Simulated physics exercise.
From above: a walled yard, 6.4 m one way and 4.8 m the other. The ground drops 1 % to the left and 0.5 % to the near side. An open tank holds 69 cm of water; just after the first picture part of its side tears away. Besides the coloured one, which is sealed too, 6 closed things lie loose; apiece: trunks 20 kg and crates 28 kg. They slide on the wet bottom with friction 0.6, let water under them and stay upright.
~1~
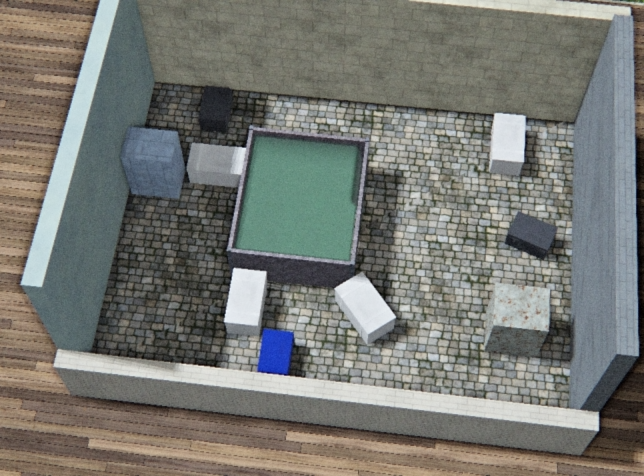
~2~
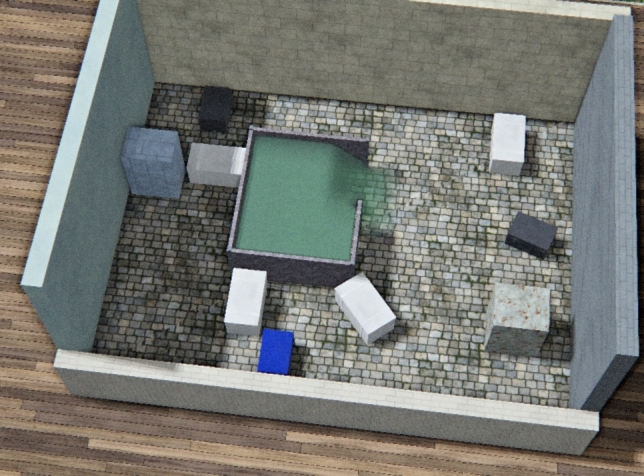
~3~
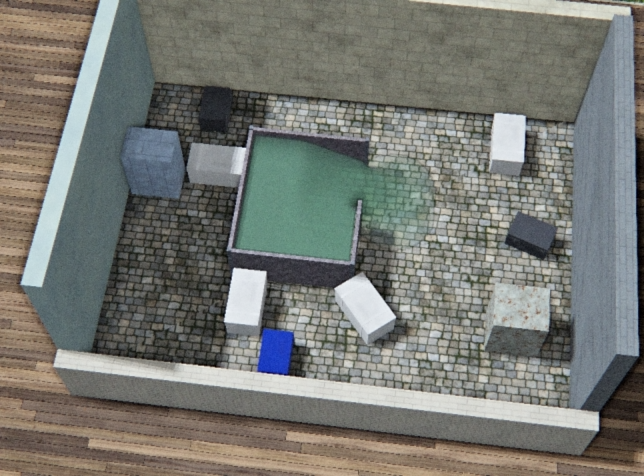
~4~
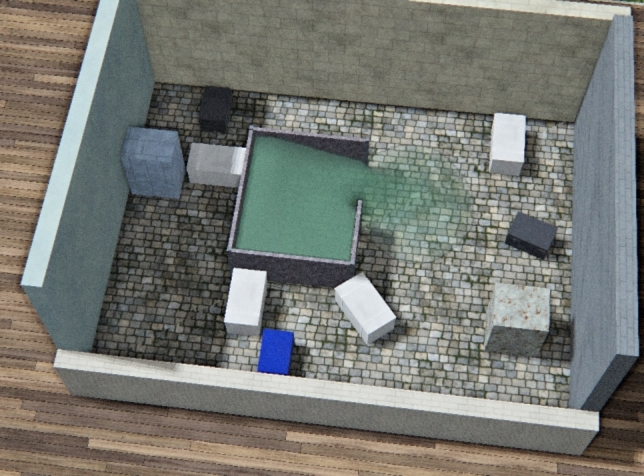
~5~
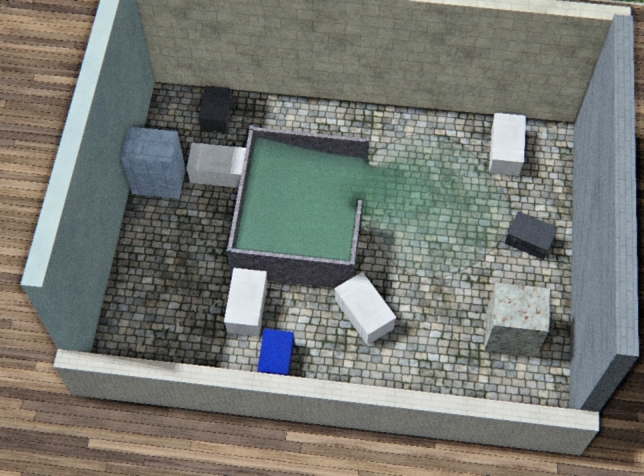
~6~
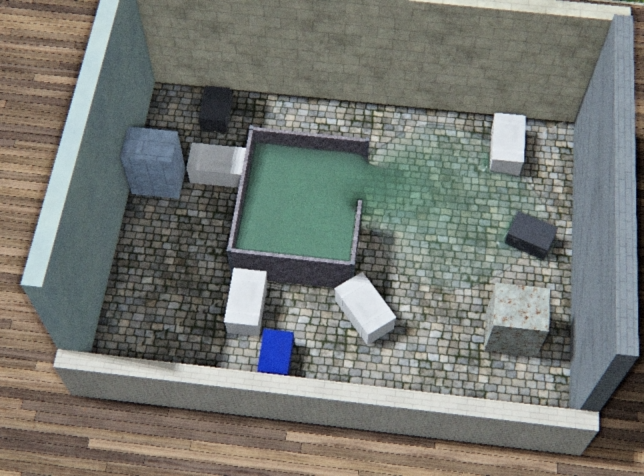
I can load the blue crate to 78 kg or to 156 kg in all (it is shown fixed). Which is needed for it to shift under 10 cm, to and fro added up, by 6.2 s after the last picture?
For it, the lower weight is enough.
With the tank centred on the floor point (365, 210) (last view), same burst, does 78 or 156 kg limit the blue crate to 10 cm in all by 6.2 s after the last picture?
Then the lower weight is enough.
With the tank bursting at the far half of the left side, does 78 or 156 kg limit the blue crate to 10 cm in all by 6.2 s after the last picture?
In that case the smaller load will do.
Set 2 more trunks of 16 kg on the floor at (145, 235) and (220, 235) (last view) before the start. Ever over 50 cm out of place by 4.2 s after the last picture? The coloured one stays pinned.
In turn: Short of it, short of it.
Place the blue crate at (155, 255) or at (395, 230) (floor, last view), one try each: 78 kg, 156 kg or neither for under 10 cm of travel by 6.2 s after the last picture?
In turn: Either load holds; it takes the larger.
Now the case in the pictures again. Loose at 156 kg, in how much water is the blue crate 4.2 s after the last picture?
Roughly 7 cm.
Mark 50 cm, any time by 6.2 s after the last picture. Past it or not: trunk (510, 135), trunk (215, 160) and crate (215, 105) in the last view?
In that order: Over, less, under.
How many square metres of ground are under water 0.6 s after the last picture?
Roughly 12.0 m2.
Then, 0.6 s after the last picture the blue crate would be 0 cm from its start with 78 kg and 0 cm from its start with 156 kg; 0 cm of water round it then.
Then, 2.3 s after the last picture the blue crate would be 0 cm from its start with 78 kg and 0 cm from its start with 156 kg; 0 cm of water round it then.
Then, 4.2 s after the last picture the blue crate would be 0 cm from its start with 78 kg and 0 cm from its start with 156 kg; 7 cm of water round it then.
Then, 6.2 s after the last picture the blue crate would be 0 cm from its start with 78 kg and 0 cm from its start with 156 kg; 9 cm of water round it then.
